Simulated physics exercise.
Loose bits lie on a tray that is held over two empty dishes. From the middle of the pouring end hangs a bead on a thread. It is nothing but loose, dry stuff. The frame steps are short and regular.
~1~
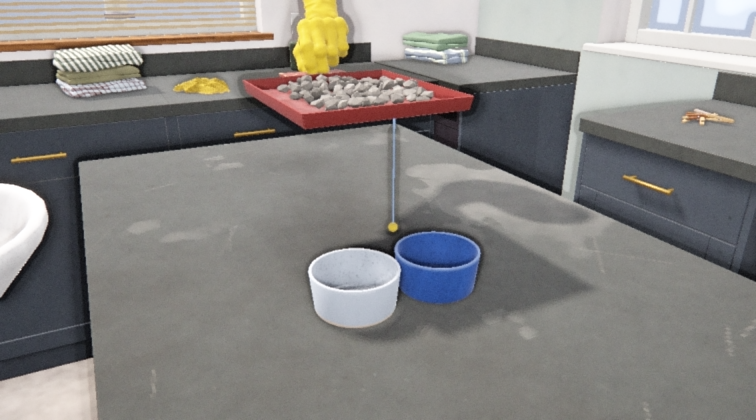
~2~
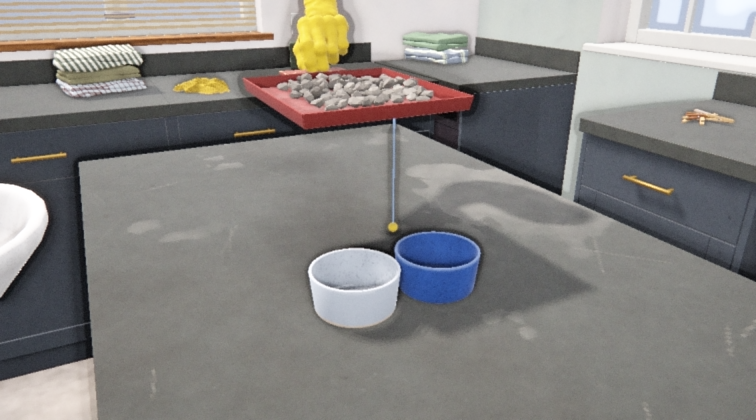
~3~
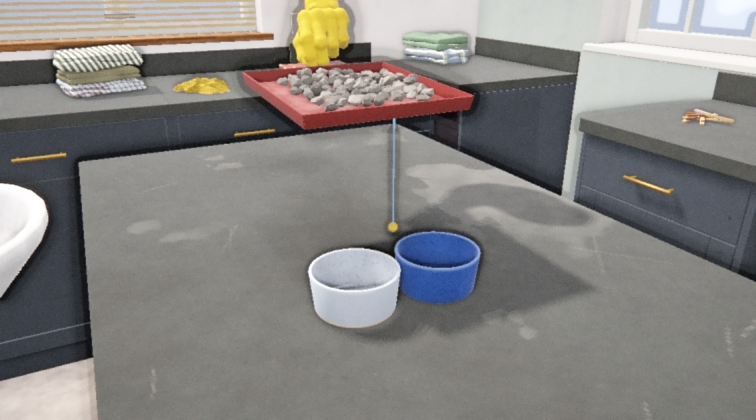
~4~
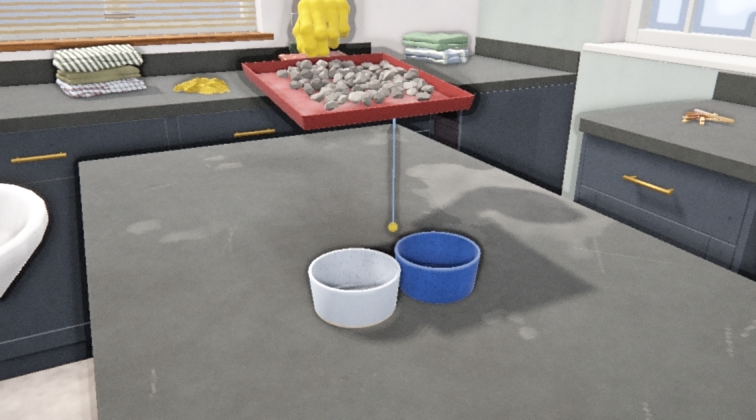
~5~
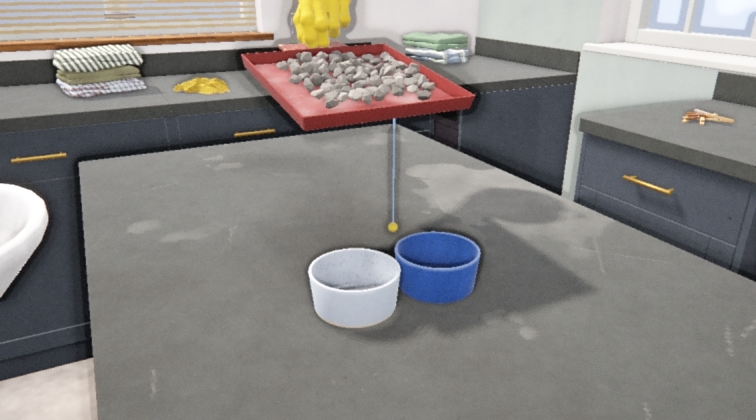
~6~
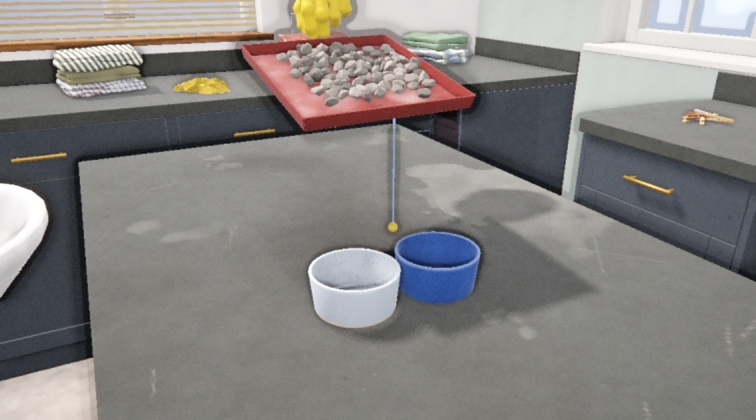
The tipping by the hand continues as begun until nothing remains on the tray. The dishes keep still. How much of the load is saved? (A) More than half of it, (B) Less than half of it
The answer is A.
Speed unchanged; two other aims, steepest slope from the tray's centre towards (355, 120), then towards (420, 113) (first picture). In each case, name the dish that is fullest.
The first try favours the dish to the left; the second favours the dish to the right.
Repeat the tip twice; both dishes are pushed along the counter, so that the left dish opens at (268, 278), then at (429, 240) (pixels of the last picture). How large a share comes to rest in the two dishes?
About 30 and 20 per cent respectively.
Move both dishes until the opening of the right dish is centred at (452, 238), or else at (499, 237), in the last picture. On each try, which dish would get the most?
Left side first, Left side second.
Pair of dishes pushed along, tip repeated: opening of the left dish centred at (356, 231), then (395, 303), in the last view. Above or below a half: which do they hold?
First place: Short of half; second place: Short of half.
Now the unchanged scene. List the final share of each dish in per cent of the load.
The share is 40 per cent in the left dish and 40 per cent in the right dish.
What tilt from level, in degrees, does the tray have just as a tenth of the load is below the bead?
About 80° of tilt.
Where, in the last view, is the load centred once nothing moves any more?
Near pixel (400, 293).
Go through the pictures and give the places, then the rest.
Corners of the pouring end (304, 113) and (470, 96), level; middle of the load (350, 90), bits of gravel; left dish (375, 305); right dish (460, 282); bead on its thread (393, 227), in the first picture.
Corners of the pouring end (304, 113) and (470, 96), level; middle of the load (350, 89), in the second picture.
Corners of the pouring end (304, 114) and (470, 95), tipped barely, level across its low end; middle of the load (350, 85), in the third picture.
Corners of the pouring end (305, 115) and (471, 95), tipped a little, level across its low end; middle of the load (350, 79), in the fourth picture.
Corners of the pouring end (305, 116) and (471, 95), tipped a little, level across its low end; middle of the load (351, 73), in the fifth picture.
Corners of the pouring end (305, 117) and (472, 95), tipped a little, level across its low end; middle of the load (351, 67); left dish (375, 305); right dish (460, 282), in the sixth picture.
Just after the last frame, tray tipped steeply; almost all on the tray; just a few in the right dish; just a few in the air.
A moment on, tray tipped right over; roughly a quarter on the tray; about a tenth in the left dish; roughly a quarter in the right dish; about a tenth outside both; roughly a third in the air.
Further on, tray tipped past a quarter turn; roughly a third in the left dish; roughly a third in the right dish; roughly a quarter outside both.
When it is over, tray tipped past a quarter turn; roughly a third in the left dish; roughly a third in the right dish; roughly a quarter outside both.
